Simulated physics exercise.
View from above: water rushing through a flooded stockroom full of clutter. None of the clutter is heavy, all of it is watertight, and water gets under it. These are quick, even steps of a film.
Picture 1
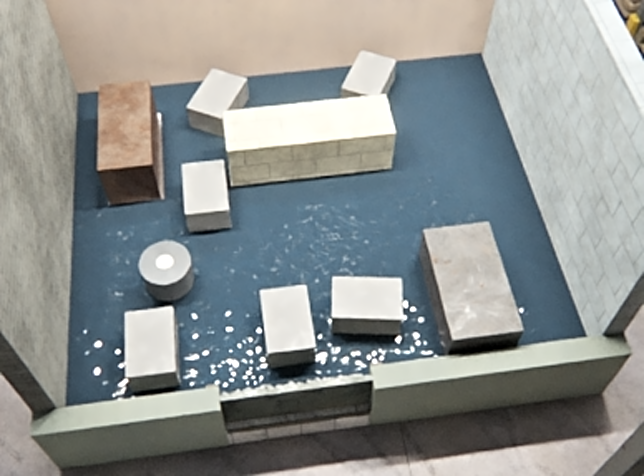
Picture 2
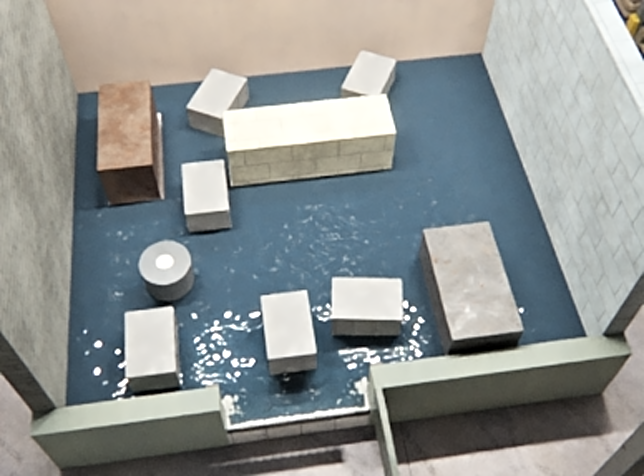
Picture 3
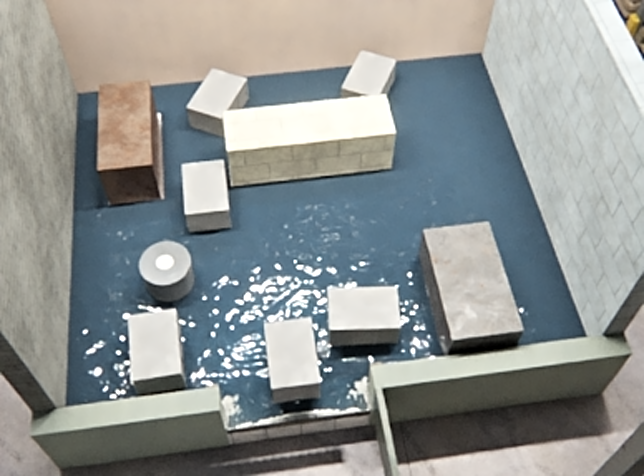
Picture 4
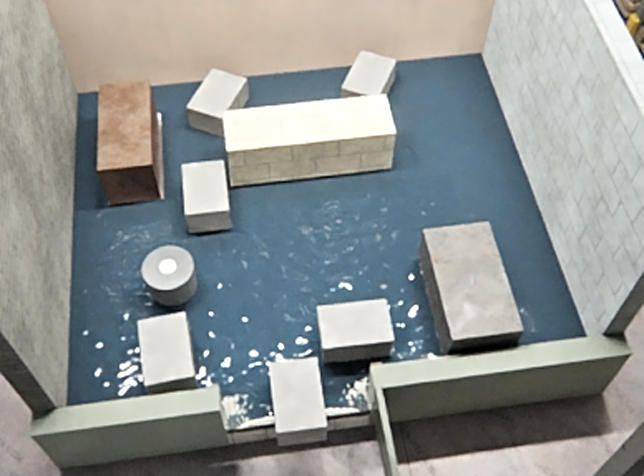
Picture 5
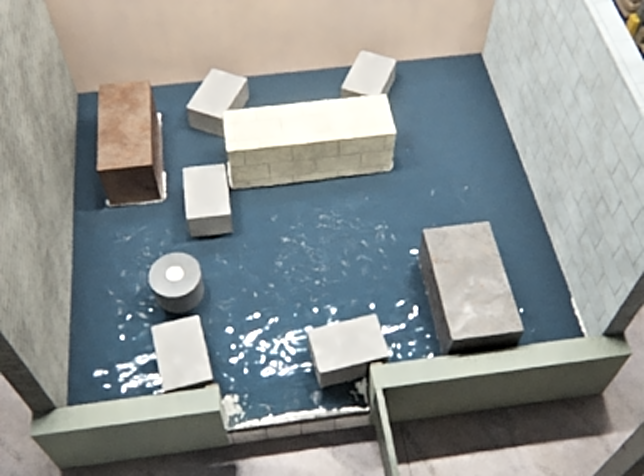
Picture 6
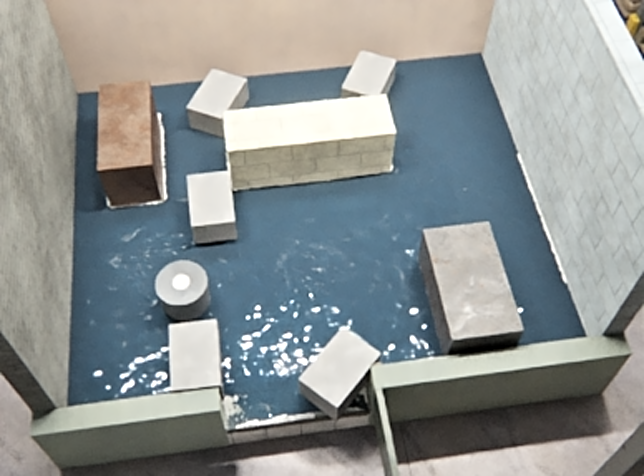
From a fixed view above, a walled room with a flooded blue floor has a low pale-green front wall with a gap in it. A long cream block stands toward the back, a brown one at left, a grey-brown one at right, with pale crates and a grey drum around them. The gap opens, glinting water ripples, one front crate slides out through it, and nearby crates and the drum drift, one turning beside the opening.
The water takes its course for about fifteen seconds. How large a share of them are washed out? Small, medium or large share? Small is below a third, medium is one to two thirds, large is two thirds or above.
A large share.
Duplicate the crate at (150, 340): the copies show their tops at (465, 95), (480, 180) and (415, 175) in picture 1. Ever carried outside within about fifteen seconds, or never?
Copy by copy, in the order given: Not carried off, swept away, swept away.
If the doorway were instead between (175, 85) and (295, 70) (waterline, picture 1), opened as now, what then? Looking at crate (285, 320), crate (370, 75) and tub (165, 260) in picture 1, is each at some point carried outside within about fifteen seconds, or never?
Retained; lost; lost.
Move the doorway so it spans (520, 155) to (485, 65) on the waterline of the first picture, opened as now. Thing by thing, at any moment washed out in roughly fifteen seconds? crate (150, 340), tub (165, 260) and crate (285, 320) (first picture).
Item one doesn't escape, item two doesn't escape, item three doesn't escape.
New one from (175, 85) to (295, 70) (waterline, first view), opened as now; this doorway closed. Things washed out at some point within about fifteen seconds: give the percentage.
About 60 %.
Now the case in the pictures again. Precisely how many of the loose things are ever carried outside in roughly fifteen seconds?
The answer is 5.
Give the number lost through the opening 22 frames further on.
5.
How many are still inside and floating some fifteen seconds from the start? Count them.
The total is 2.
A moment on, 2 of 7 are out; 5 afloat.
Next, 4 of 7 are out; 3 afloat.
Later, 5 of 7 are out; 2 afloat.
In the end, 5 of 7 are out; 2 afloat.
